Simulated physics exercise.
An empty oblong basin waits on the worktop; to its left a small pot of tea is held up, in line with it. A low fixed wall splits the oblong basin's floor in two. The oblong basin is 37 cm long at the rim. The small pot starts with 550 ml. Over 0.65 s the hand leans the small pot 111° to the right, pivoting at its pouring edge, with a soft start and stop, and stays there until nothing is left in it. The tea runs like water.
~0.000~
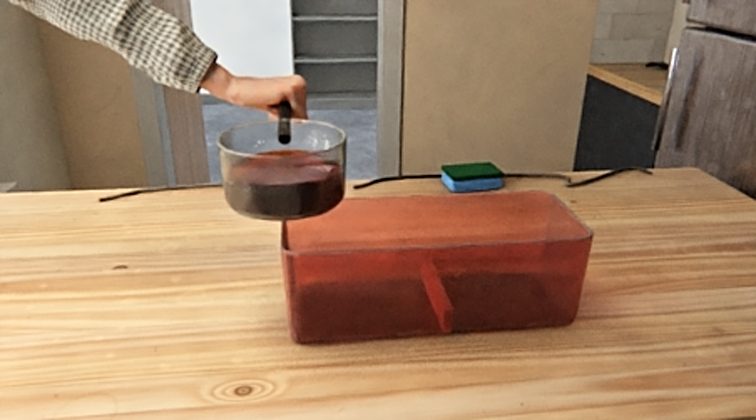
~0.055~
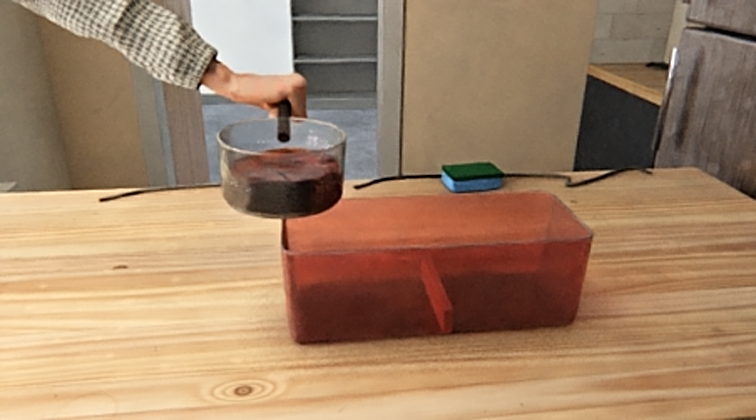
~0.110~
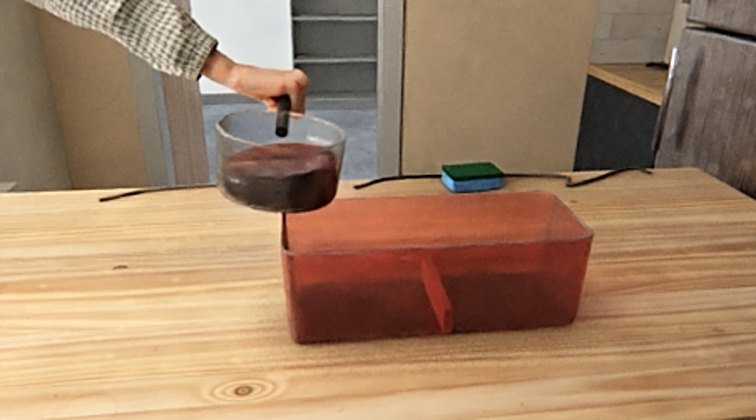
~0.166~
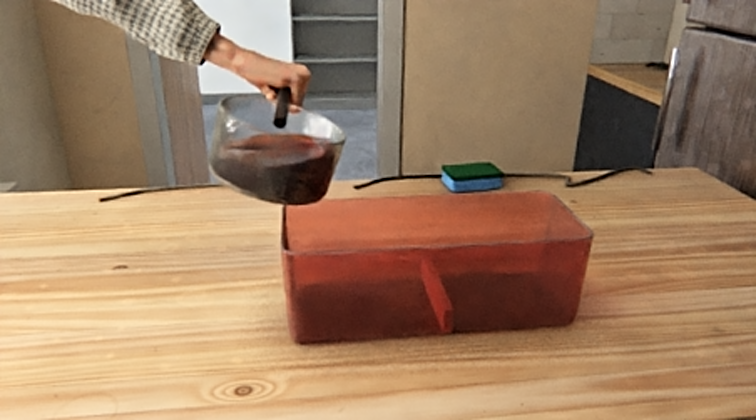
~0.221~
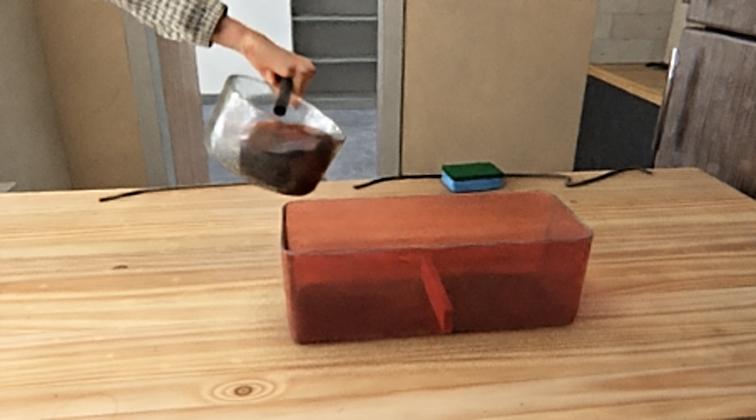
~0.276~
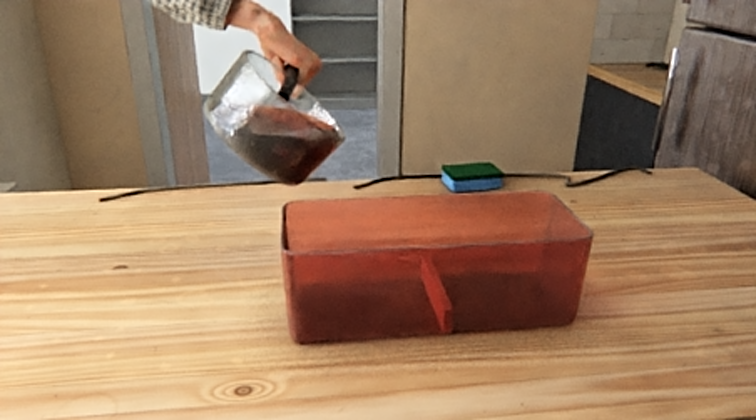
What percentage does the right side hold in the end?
About 48 per cent.
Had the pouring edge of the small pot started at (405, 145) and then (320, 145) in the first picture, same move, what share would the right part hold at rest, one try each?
First 75, then 15 per cent.
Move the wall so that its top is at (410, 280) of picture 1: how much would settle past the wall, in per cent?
Then about 80 per cent.
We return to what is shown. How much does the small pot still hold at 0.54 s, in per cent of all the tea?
Some 34 per cent.
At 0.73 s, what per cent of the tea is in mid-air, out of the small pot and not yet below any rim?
Some 12 per cent.
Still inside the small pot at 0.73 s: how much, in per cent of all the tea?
Some 3 per cent.
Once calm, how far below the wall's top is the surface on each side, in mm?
Left about 24 mm, right about 22 mm.
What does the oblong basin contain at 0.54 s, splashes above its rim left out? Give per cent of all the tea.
About 6 per cent.
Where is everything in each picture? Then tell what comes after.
In the first frame, it leans 0°; its right rim is at (345, 137); the tea meets the walls at (225, 169) and (342, 165); the oblong basin's rim runs from (283, 227) to (572, 214); the wall's top is at (436, 281).
In the second frame, it leans 2°; its right rim is at (345, 137); the tea meets the walls at (224, 167) and (341, 162).
In the third frame, it leans 8°; its right rim is at (345, 137); the tea meets the walls at (220, 163) and (339, 154).
In the fourth frame, it leans 17°; its right rim is at (344, 137); the tea meets the walls at (214, 151) and (338, 147).
In the fifth frame, it leans 29°; its right rim is at (344, 137); the tea meets the walls at (207, 130) and (337, 139).
In the sixth frame, it leans 42°; its right rim is at (343, 137); the tea meets the walls at (209, 104) and (340, 130).
By 0.54 s the tilt is 103° and 34 per cent is still to pour, 6 is left of the wall and 0 right of it.
By 0.73 s the tilt is 111° and 3 per cent is still to pour, 29 is left of the wall and 57 right of it.
By 0.93 s the tilt is 111° and 0 per cent is still to pour, 41 is left of the wall and 48 right of it.
By 1.15 s the tilt is 111° and 0 per cent is still to pour, 48 is left of the wall and 47 right of it.
At rest 48 per cent lies left of the wall, 48 right of it and 4 outside.
